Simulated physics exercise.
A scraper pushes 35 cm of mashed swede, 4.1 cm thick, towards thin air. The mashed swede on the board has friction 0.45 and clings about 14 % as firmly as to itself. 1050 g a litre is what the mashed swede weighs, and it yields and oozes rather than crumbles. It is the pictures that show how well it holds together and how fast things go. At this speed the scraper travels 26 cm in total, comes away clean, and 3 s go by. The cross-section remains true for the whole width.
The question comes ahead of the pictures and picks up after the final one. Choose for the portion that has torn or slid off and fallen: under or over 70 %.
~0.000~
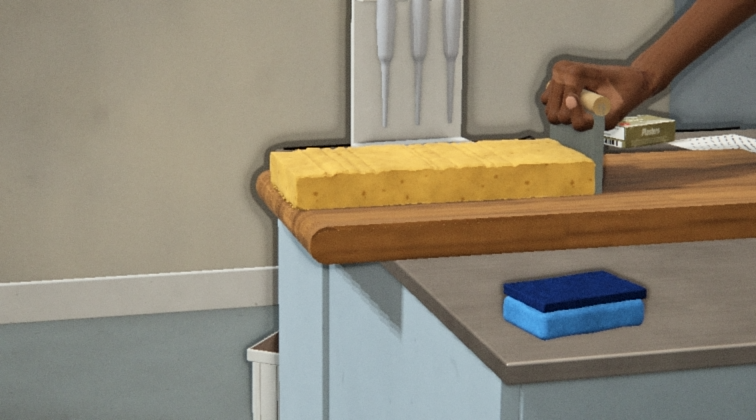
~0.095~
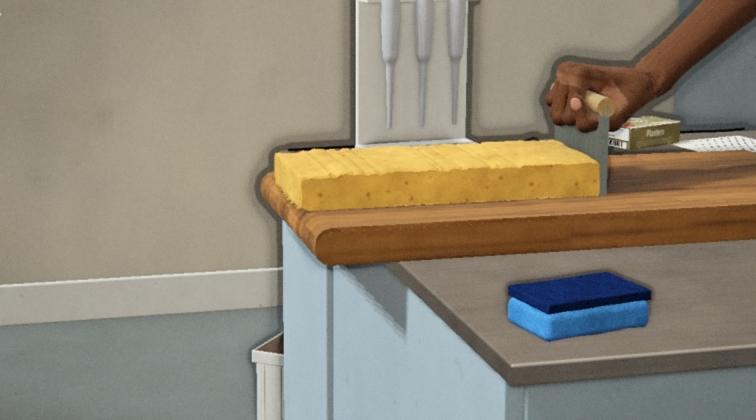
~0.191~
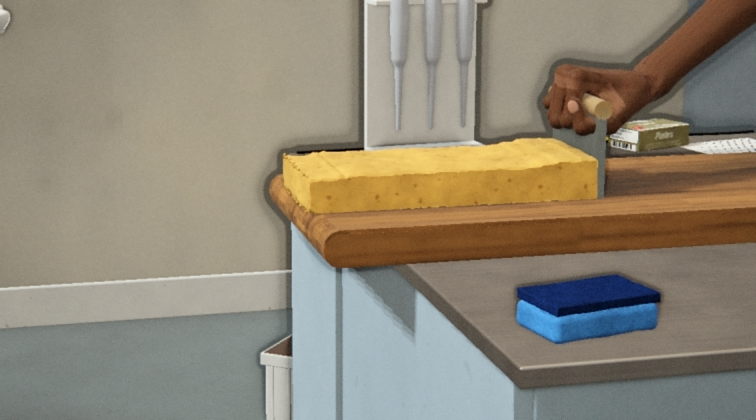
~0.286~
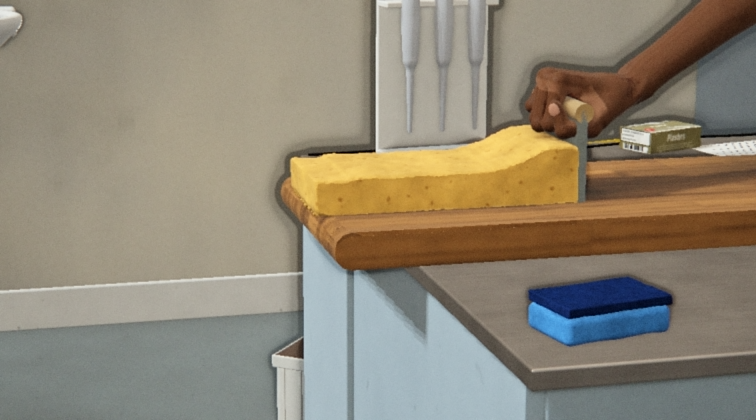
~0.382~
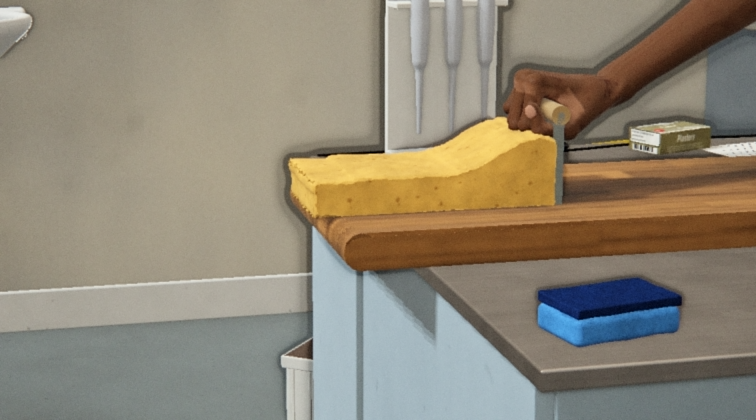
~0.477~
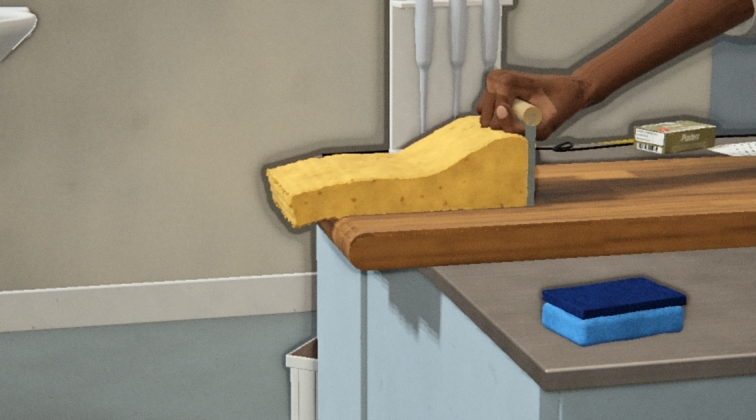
Choice: Over.
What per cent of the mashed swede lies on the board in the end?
On the board, about 0 percent.
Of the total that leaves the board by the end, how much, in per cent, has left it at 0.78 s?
About 50 %.
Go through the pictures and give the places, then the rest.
In the first picture, foot of the scraper at (595, 194), not yet moved; front end of the mashed swede at (296, 200).
In the second picture, foot of the scraper at (600, 196), not yet moved; front end of the mashed swede at (300, 201).
In the third picture, foot of the scraper at (597, 199), moved 1.4 cm; front end of the mashed swede at (308, 184).
In the fourth picture, foot of the scraper at (578, 203), moved 5.0 cm; front end of the mashed swede at (316, 187).
In the fifth picture, foot of the scraper at (555, 205), moved 8.9 cm; front end of the mashed swede at (314, 194), 5 % of it past the edge, in one piece.
In the sixth picture, foot of the scraper at (527, 206), moved 13 cm; front end of the mashed swede at (290, 203), 13 % of it past the edge, in one piece.
By 0.78 s, 51 % lies on the board and 0 % has fallen.
By 1.15 s, 8 % lies on the board and 34 % has fallen.
By 1.51 s, none lies on the board and 100 % has fallen.
By 1.87 s, none lies on the board and 100 % has fallen.
By 3.87 s, at the end, none lies on the board and 100 % has fallen.
